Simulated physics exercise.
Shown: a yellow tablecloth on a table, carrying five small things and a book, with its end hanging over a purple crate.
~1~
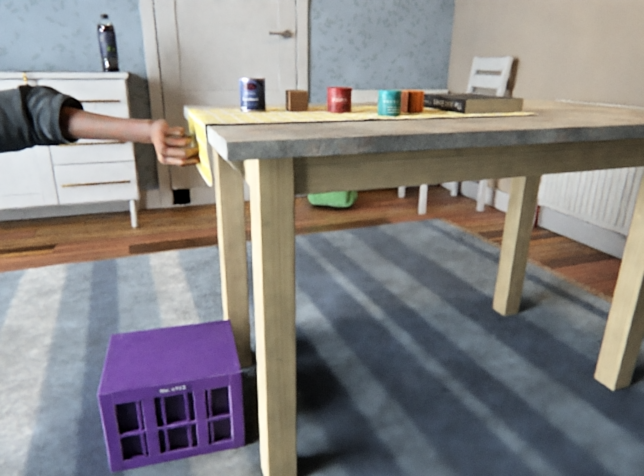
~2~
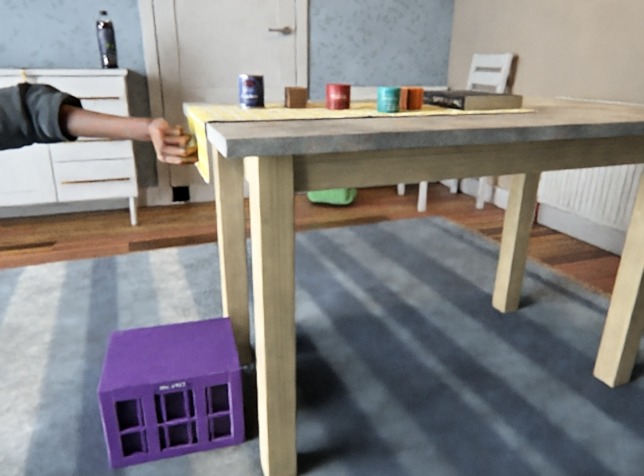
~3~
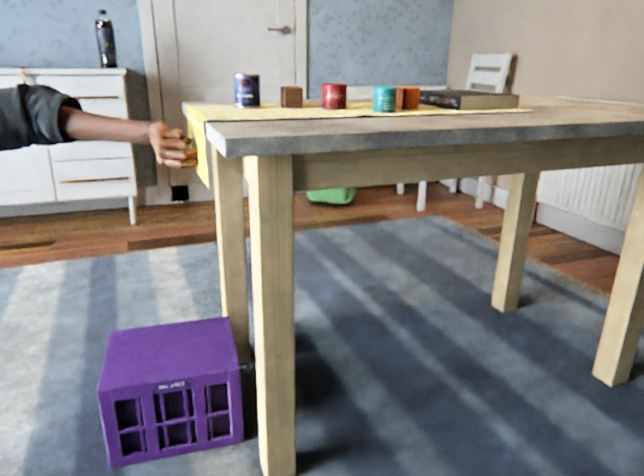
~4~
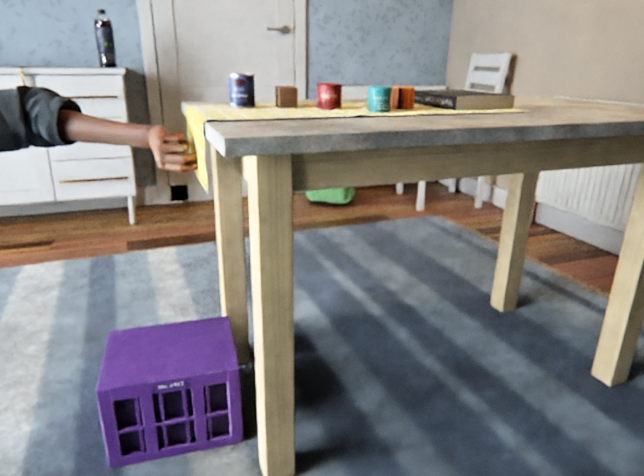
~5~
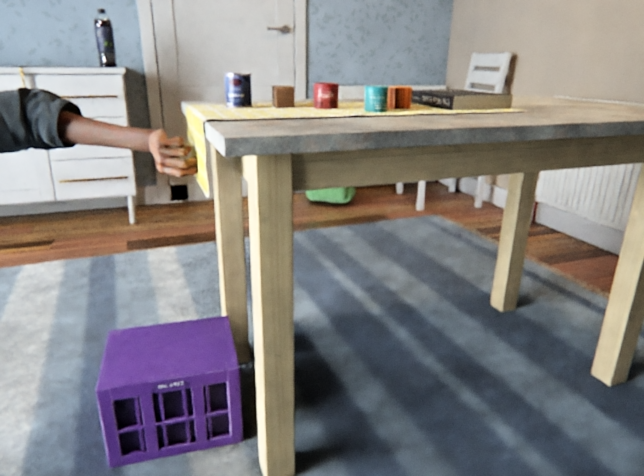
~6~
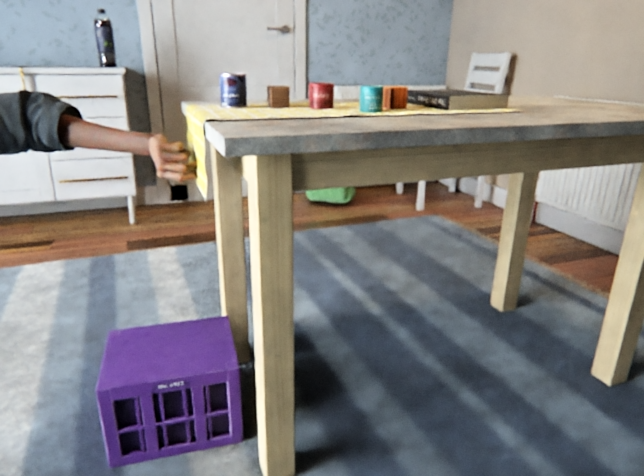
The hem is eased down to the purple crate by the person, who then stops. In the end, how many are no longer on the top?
Off the top: Four.
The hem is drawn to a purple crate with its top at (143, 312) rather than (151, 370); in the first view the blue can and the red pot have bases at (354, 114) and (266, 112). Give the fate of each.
The blue can stays put, the red pot is lost.
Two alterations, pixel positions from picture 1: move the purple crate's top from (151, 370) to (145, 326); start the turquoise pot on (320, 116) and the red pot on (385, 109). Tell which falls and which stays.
The turquoise pot is lost, the red pot stays put.
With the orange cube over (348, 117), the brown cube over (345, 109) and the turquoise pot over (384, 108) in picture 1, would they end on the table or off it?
Outcome: Orange cube falls away, brown cube falls away, turquoise pot stays aboard.
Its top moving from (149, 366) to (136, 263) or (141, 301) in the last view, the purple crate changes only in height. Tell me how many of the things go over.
The count comes out 1 and 2.
A little later, hem near (202, 275); blue can and brown cube gone.
Next, hem near (203, 319); blue can, brown cube and red pot gone.
When it is over, hem on the crate; blue can, brown cube, red pot and turquoise pot gone. It carries off four.
